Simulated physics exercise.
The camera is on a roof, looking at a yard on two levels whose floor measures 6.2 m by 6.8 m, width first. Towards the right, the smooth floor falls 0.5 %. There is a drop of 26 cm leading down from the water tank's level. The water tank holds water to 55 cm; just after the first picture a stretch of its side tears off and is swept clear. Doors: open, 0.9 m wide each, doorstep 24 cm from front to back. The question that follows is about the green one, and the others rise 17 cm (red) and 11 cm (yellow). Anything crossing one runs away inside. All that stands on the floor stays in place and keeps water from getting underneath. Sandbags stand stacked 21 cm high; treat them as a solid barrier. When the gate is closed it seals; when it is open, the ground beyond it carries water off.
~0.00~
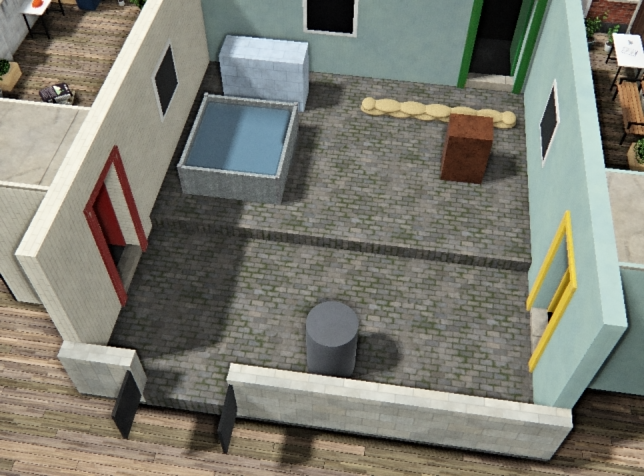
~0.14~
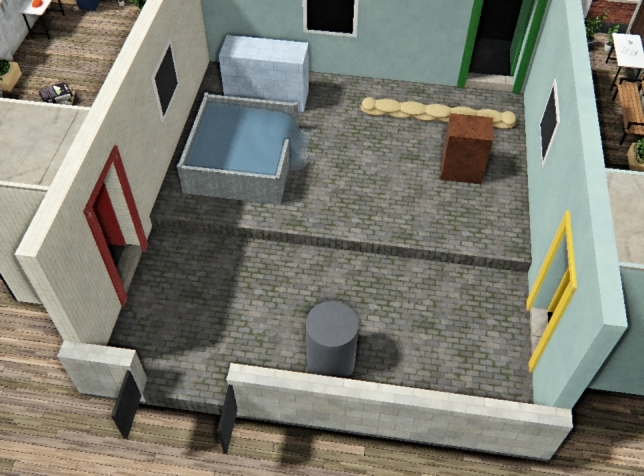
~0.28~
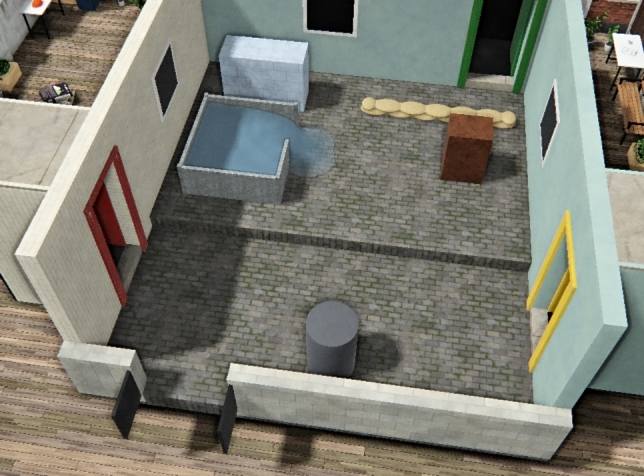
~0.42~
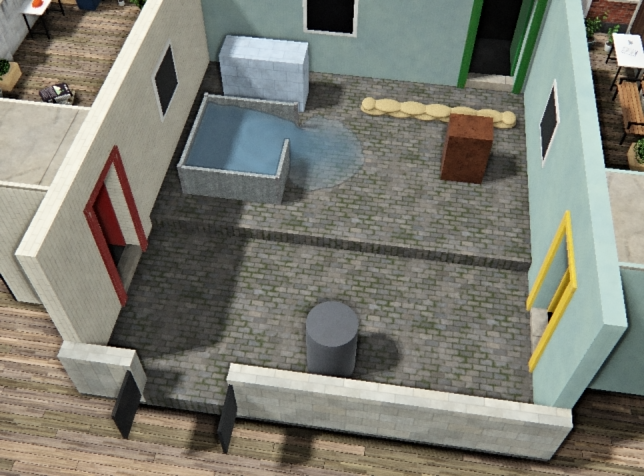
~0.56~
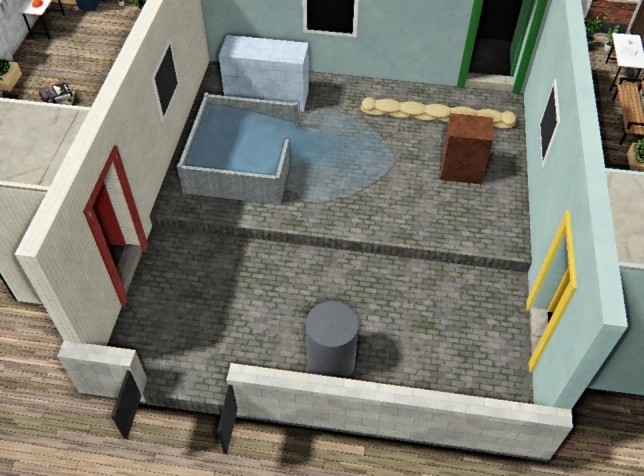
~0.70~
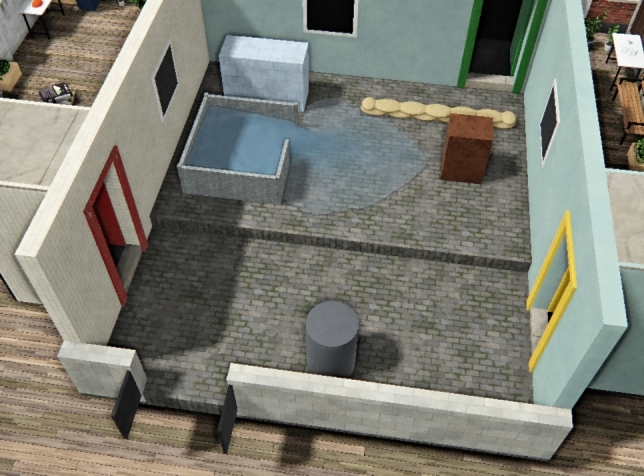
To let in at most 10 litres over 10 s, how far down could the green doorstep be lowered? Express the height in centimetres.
Down to roughly 9 cm.
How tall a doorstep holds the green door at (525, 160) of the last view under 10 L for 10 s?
Minimum: About 20 cm.
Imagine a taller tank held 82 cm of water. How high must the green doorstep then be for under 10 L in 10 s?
The step needs to be some 16 cm.
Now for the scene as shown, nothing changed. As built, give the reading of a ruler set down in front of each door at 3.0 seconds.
Red 0, yellow 6, green 10 cm.
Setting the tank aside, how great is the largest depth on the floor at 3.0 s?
About 26 cm.
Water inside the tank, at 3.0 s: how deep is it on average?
It averages near 23 cm.
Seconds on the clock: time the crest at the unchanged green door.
At about 3.0 s.
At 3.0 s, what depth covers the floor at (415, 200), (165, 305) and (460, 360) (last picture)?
Approx. 3 / 0 / 0 cm.
After 1.4 s water covers 20 % of the floor, deepest (29 cm) near (300, 147); it has not reached the green door.
After 3.0 s water covers 35 % of the floor, deepest (26 cm) near (523, 143); 10 cm at the green door, 0 litres in over its 18 cm doorstep.
After 10.0 s water covers 75 % of the floor, deepest (9 cm) near (425, 417); 5 cm at the green door, 0 litres in over its 18 cm doorstep.
At the green door as built, the water arrived by 2.6 s and peaked near 10 cm at 3.0 s.
Run again over the same 10 s with other heights there, 17 litres in over 7.5 cm, 6 litres over 10 cm. The limit of 10 litres is kept from about 9 cm up.
